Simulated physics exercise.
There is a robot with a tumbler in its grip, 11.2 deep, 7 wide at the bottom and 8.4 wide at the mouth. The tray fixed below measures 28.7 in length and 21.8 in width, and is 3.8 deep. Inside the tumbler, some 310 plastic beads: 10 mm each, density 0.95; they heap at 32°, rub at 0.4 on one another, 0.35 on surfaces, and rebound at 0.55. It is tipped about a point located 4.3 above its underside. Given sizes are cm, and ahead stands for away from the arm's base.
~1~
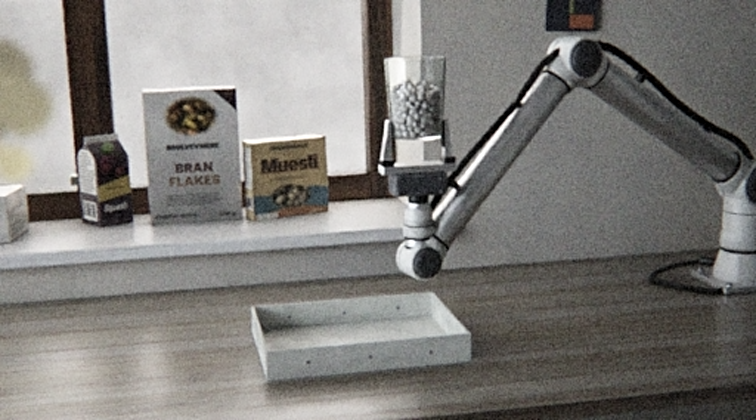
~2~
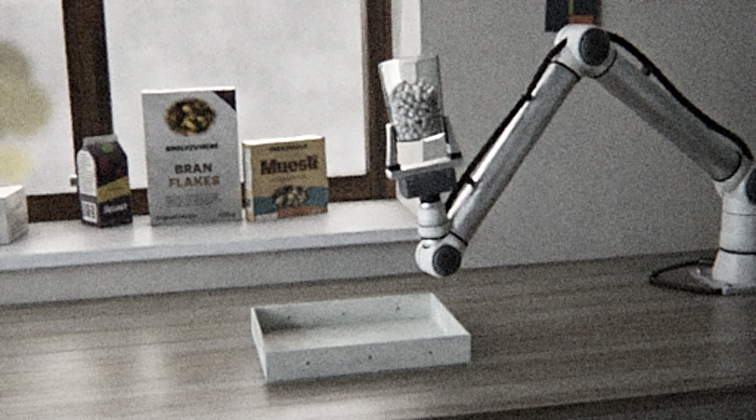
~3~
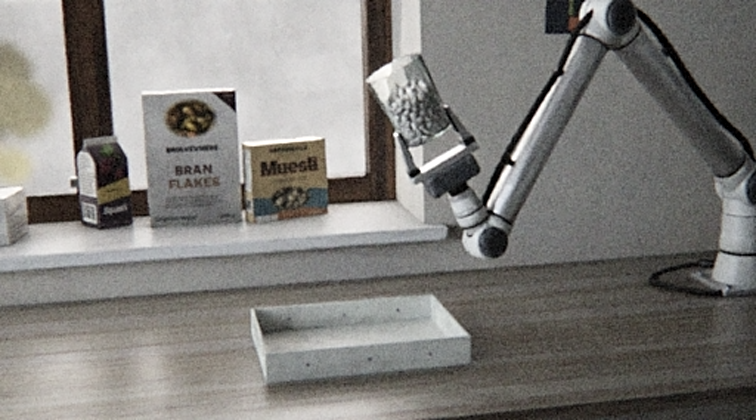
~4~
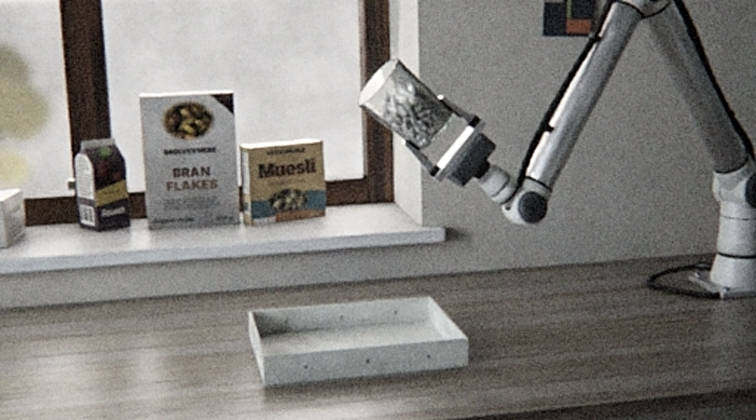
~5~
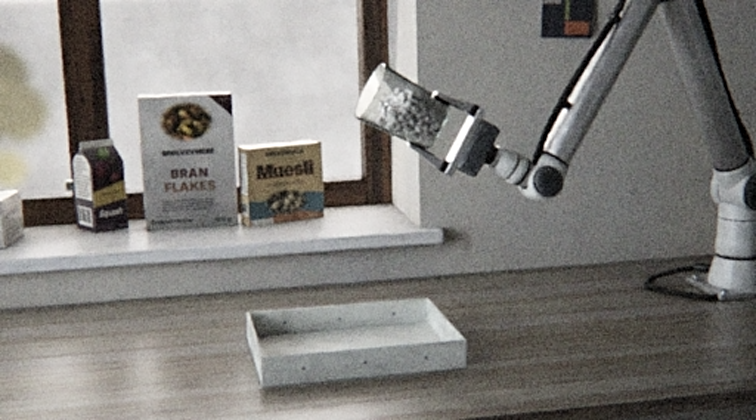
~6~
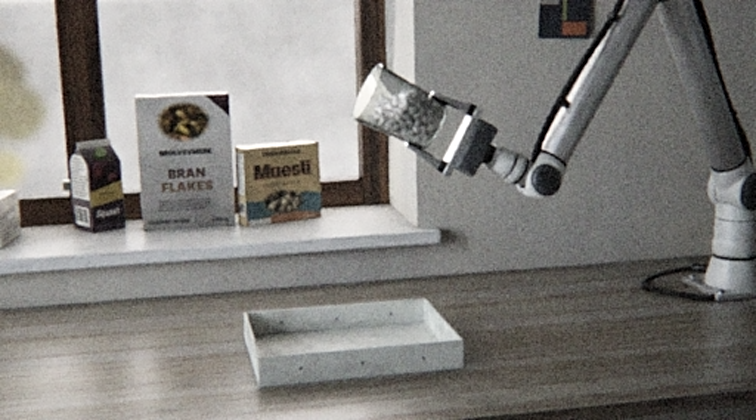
A robot arm holding a clear tumbler of pale beads upright tilted it steadily to the left above an empty tray, the beads shifting along its side, then barely moved at the end.
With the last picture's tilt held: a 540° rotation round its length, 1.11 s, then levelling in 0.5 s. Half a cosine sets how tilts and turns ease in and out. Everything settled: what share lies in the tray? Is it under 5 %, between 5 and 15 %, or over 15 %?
Under 5 %.
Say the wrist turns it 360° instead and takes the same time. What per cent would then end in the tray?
Around 0 %.
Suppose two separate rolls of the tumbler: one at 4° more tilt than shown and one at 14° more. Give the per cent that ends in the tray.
Roughly 0 and 20 per cent.
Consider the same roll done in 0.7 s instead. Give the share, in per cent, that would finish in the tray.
I'd expect approximately 0 per cent then.
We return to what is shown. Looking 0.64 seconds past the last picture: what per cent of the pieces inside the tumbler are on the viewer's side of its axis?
Estimate: Near 55 %.
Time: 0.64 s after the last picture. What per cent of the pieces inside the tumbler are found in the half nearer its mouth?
Mouth-half share: Approx. 25 %.
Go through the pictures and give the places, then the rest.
In the first picture, tumbler middle at (416, 99), upright; upper third of the load around (415, 95), from x 395 to 440, top at y 85; 308 in the tumbler.
In the second picture, tumbler middle at (414, 100), tipped 8°; upper third of the load around (415, 97), from x 390 to 440, top at y 85.
In the third picture, tumbler middle at (412, 102), tipped 27°; upper third of the load around (416, 99), from x 390 to 445, top at y 85.
In the fourth picture, tumbler middle at (407, 107), tipped 48°; upper third of the load around (414, 101), from x 385 to 445, top at y 85.
In the fifth picture, tumbler middle at (404, 110), tipped 60°; upper third of the load around (414, 104), from x 380 to 445, top at y 90.
In the sixth picture, tumbler middle at (402, 110), tipped 61°; upper third of the load around (412, 105), from x 370 to 440, top at y 90; 308 in the tumbler.
Then, 0.64 s after the last picture, tipped 61°, highest piece 40 above the table; 308 in the tumbler.
Then, 1.29 s after the last picture, tipped 44°, highest piece 39 above the table; 308 in the tumbler.
Then, 1.81 s after the last picture, upright, highest piece 41 above the table; 308 in the tumbler.
Then, 2.51 s after the last picture, upright, highest piece 41 above the table; 308 in the tumbler.
Final count, 308 in the tumbler. That is 0 % in the tray.
